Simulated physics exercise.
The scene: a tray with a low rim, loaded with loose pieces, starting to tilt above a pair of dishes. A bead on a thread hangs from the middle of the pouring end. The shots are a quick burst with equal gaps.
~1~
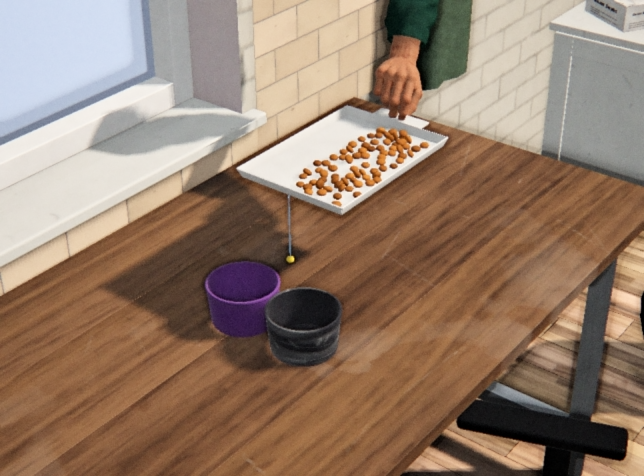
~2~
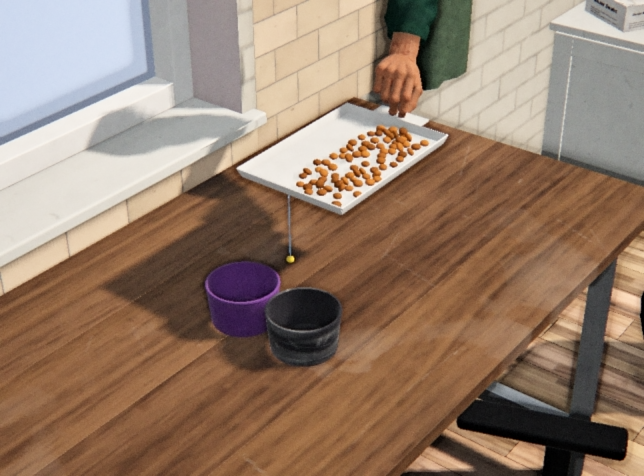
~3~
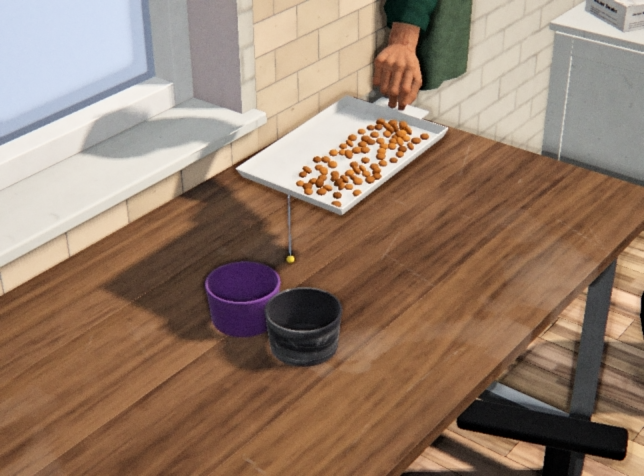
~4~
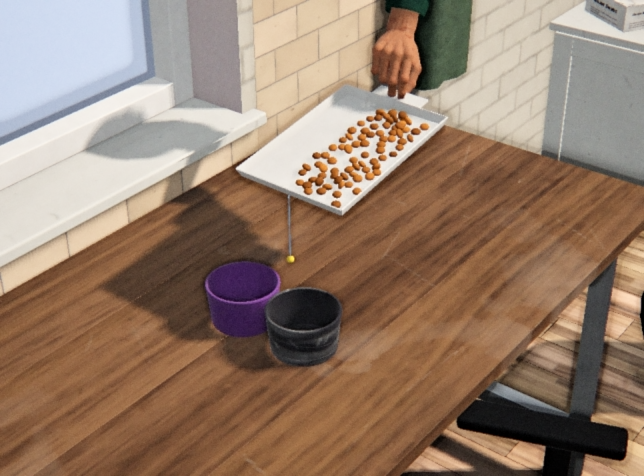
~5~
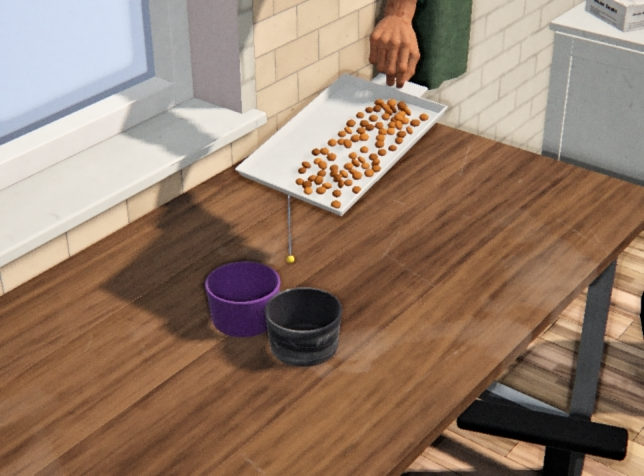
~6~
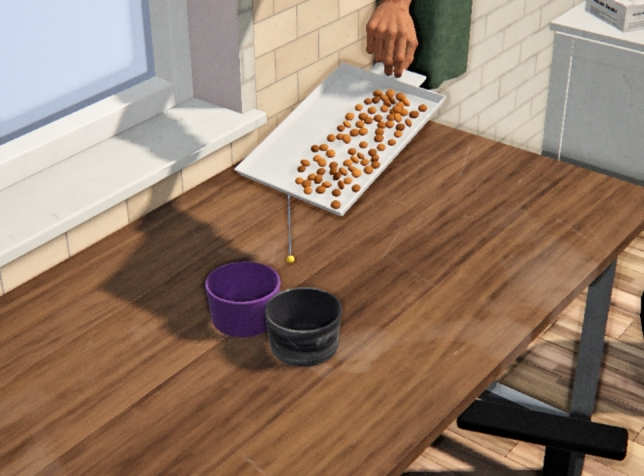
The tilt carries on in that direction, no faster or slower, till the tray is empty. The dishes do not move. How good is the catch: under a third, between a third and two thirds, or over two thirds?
Together they catch more than two thirds.
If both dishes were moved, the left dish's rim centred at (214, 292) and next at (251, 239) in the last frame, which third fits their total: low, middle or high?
The first try: Under a third. The second: Under a third.
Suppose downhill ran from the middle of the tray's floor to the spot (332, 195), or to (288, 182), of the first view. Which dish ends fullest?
In turn: The right one; the dish on the left.
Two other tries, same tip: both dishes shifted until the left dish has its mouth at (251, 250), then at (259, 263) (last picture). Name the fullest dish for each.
First the right-hand dish, then the right one.
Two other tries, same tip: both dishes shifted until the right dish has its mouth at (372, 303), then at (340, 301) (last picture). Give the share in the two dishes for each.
The first gives 30 %, the second 70 %.
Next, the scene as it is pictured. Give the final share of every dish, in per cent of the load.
The left dish has 30 per cent, the right dish has 50.
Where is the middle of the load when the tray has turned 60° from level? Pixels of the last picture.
Around (312, 192).
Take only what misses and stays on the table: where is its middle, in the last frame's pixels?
Around (330, 295).
Shortly afterwards, tray tipped steeply; all but a few on the tray; a little in the air.
Next, tray tipped right over; only a few on the tray; near half in the right dish; near a quarter in the left dish; a little outside both; near a quarter in the air.
Some moments later, tray tipped past a quarter turn; near half in the right dish; near a third in the left dish; near a quarter outside both.
In the end, tray tipped past a quarter turn; near half in the right dish; near a third in the left dish; near a quarter outside both.
